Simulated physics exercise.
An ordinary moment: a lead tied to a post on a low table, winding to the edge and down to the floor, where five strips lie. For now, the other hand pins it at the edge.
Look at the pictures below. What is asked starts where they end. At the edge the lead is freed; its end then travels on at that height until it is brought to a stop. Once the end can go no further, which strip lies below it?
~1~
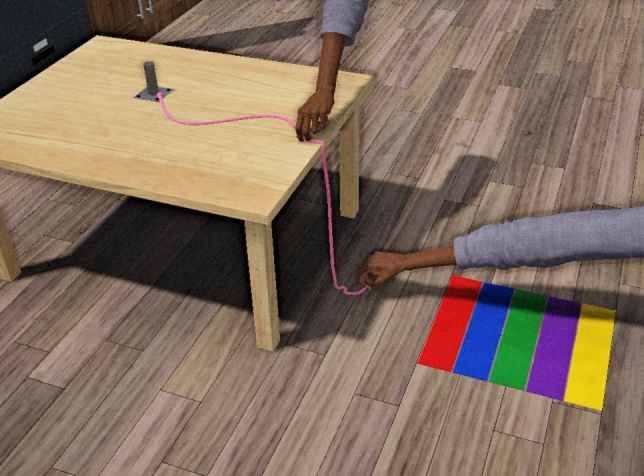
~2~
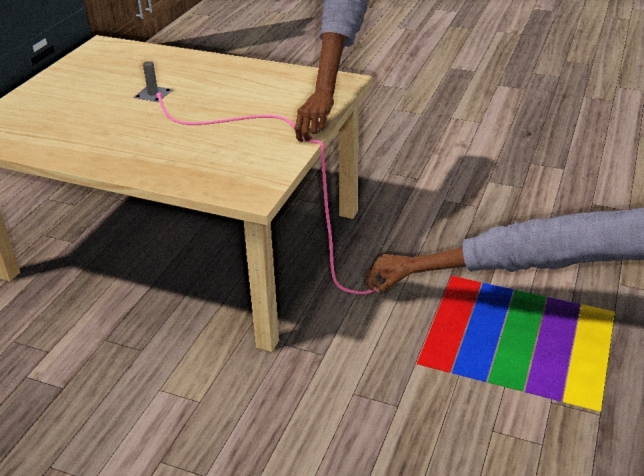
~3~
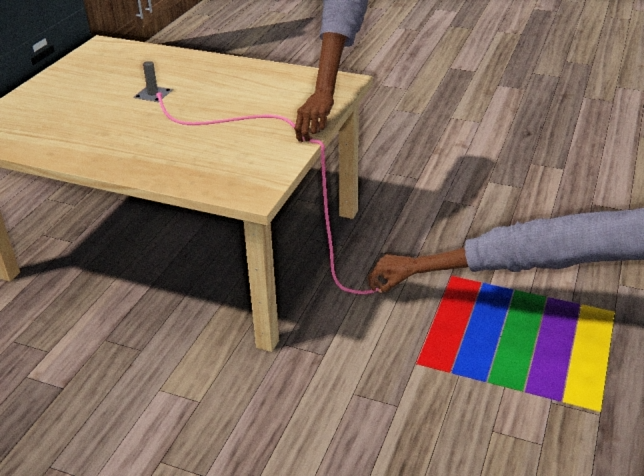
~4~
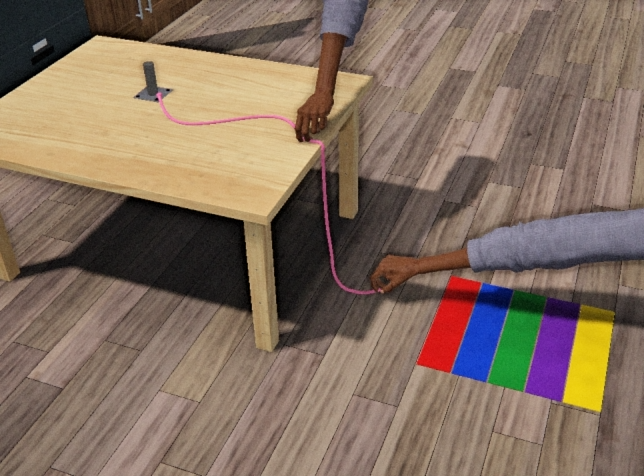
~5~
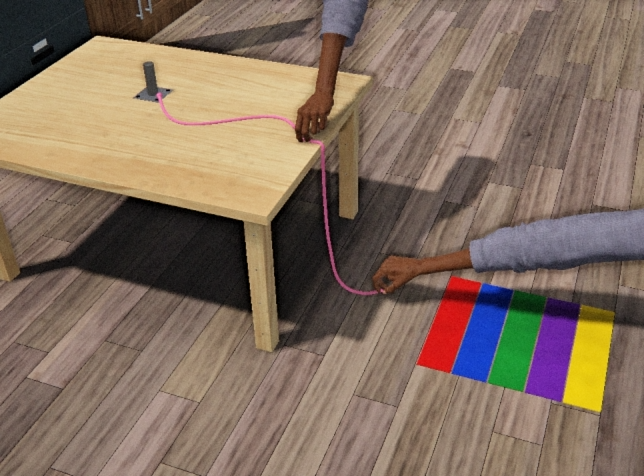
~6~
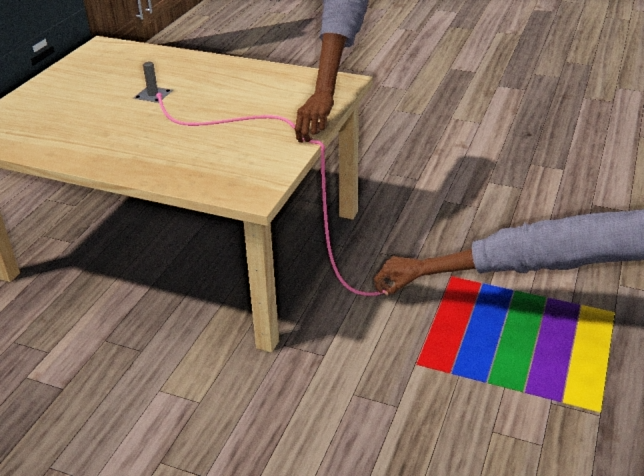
The green strip lies below it.
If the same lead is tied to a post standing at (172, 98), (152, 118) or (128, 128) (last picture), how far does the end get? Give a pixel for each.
First try about (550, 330), second about (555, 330), third about (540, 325).
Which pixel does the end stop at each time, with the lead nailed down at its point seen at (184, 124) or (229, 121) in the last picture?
Try by try: (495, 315), (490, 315).
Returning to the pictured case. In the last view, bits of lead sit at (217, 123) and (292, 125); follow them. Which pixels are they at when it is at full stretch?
Point one to (244, 118), point two to (316, 138).
Early on, end near (454, 307); over red.
Midway, end near (496, 317); over blue.
At the end of the slack, end near (521, 323); over green. It halts on the green strip.
